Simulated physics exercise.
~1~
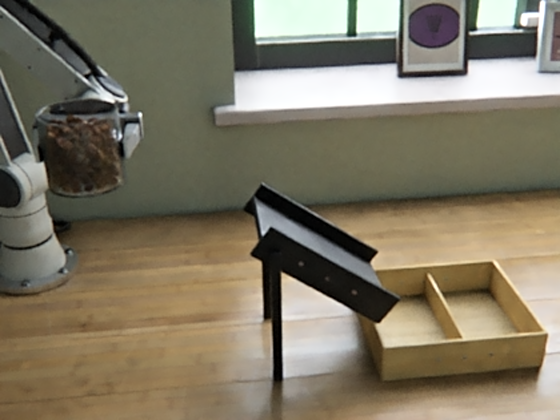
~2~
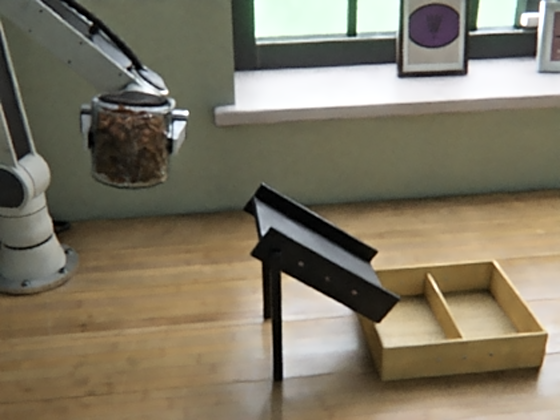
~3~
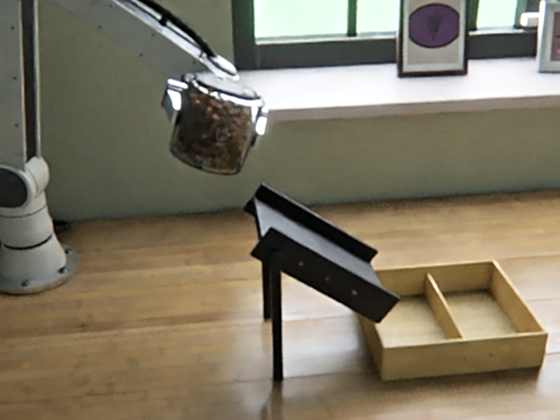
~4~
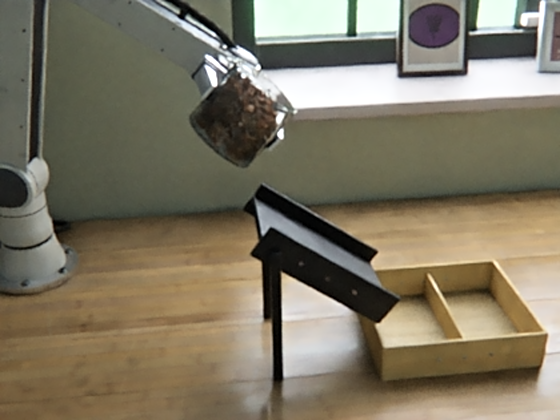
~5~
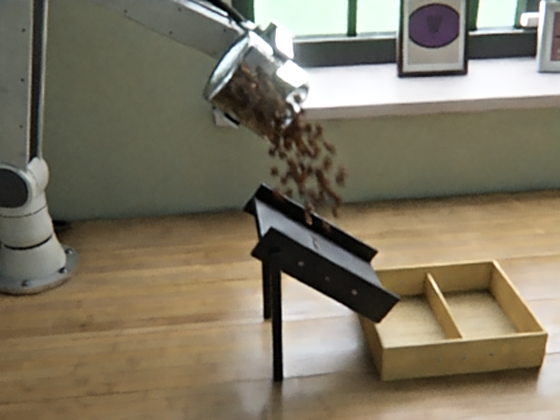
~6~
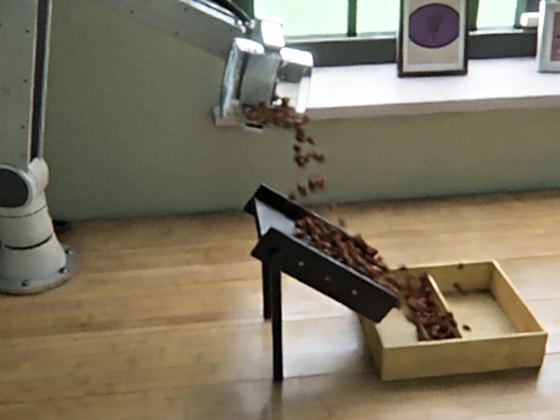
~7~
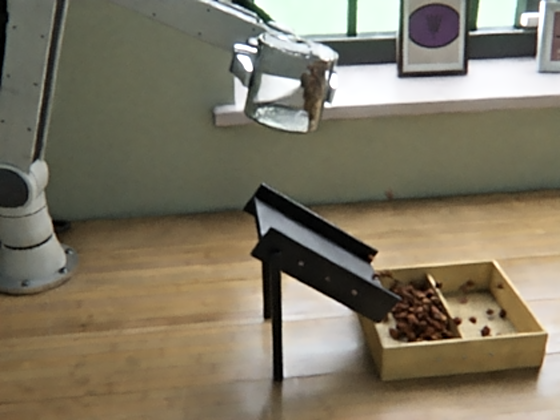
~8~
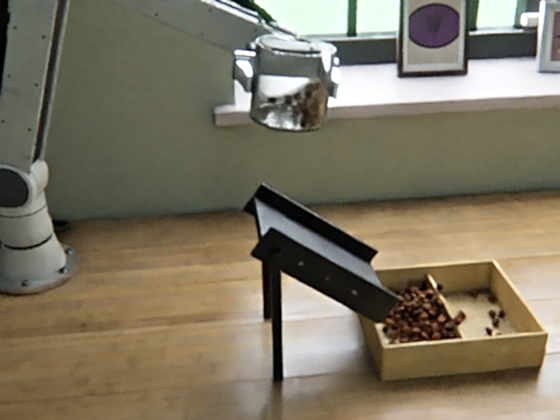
A robot arm tips brown pellets down a black chute into a divided wooden tray.
